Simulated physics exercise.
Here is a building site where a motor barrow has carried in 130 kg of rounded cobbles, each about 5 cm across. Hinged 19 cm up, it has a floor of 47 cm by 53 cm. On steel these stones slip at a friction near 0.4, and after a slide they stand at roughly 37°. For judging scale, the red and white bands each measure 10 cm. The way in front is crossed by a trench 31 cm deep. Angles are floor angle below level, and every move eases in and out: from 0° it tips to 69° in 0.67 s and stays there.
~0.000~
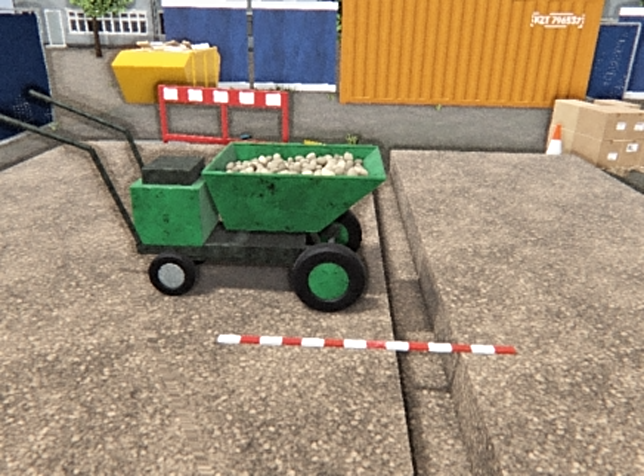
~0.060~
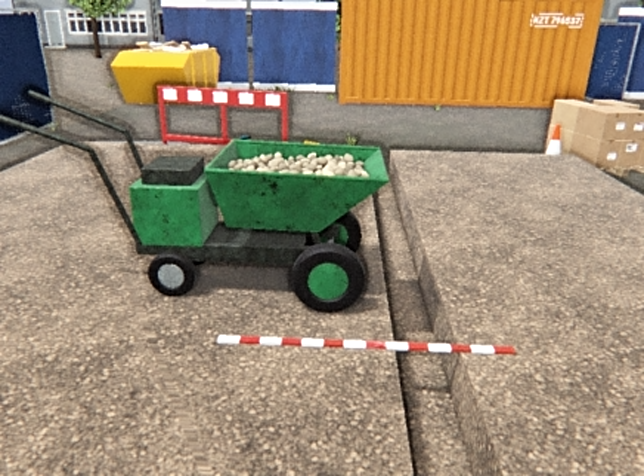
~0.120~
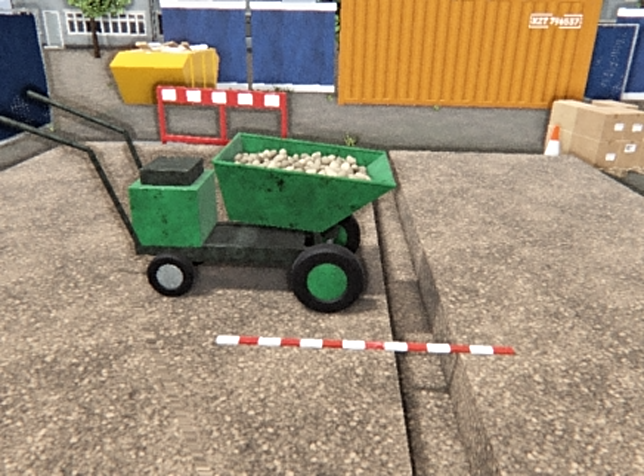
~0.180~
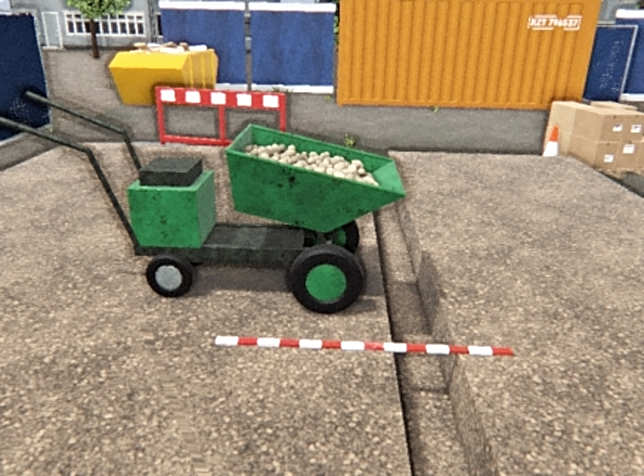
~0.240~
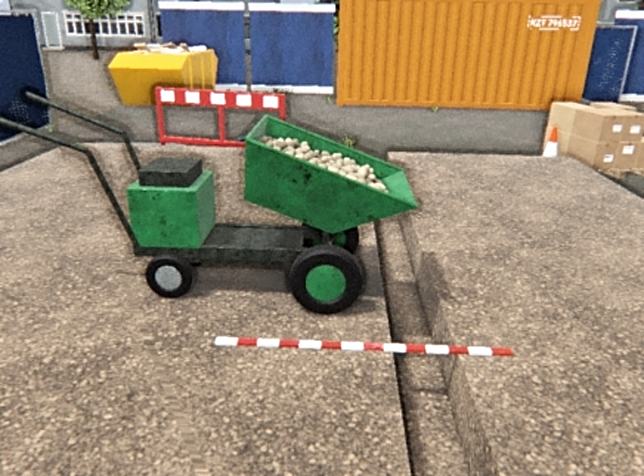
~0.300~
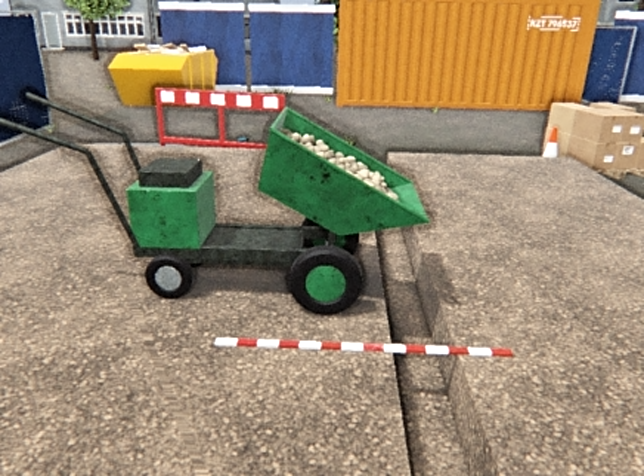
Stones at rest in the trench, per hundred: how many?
Approx. 12 %.
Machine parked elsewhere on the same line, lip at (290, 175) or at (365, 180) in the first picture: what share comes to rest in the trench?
About 85 per cent from the first spot, about 30 from the second.
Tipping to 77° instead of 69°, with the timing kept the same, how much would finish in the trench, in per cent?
In that case near 5 per cent.
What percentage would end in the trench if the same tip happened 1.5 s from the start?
With that change, it comes to around 20 per cent.
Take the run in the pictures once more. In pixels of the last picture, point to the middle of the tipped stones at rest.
Their centre sits close to (496, 290).
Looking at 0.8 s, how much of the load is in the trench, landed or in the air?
By that moment, roughly 0 per cent of the load.
After 0.5 s the floor is at 58°; 100 % in the skip; the foremost stones are at (430, 238).
After 0.8 s the floor is at 69°; 67 % in the skip, 33 % past the trench; the foremost stones are at (504, 298).
After 1.1 s the floor is at 69°; 13 % in the skip, 2 % in the trench, 85 % past the trench; the foremost stones are at (637, 298).
After 3.1 s the floor is at 69°; 0 % in the skip, 12 % in the trench, 88 % past the trench; the foremost stones are past the picture's edge.
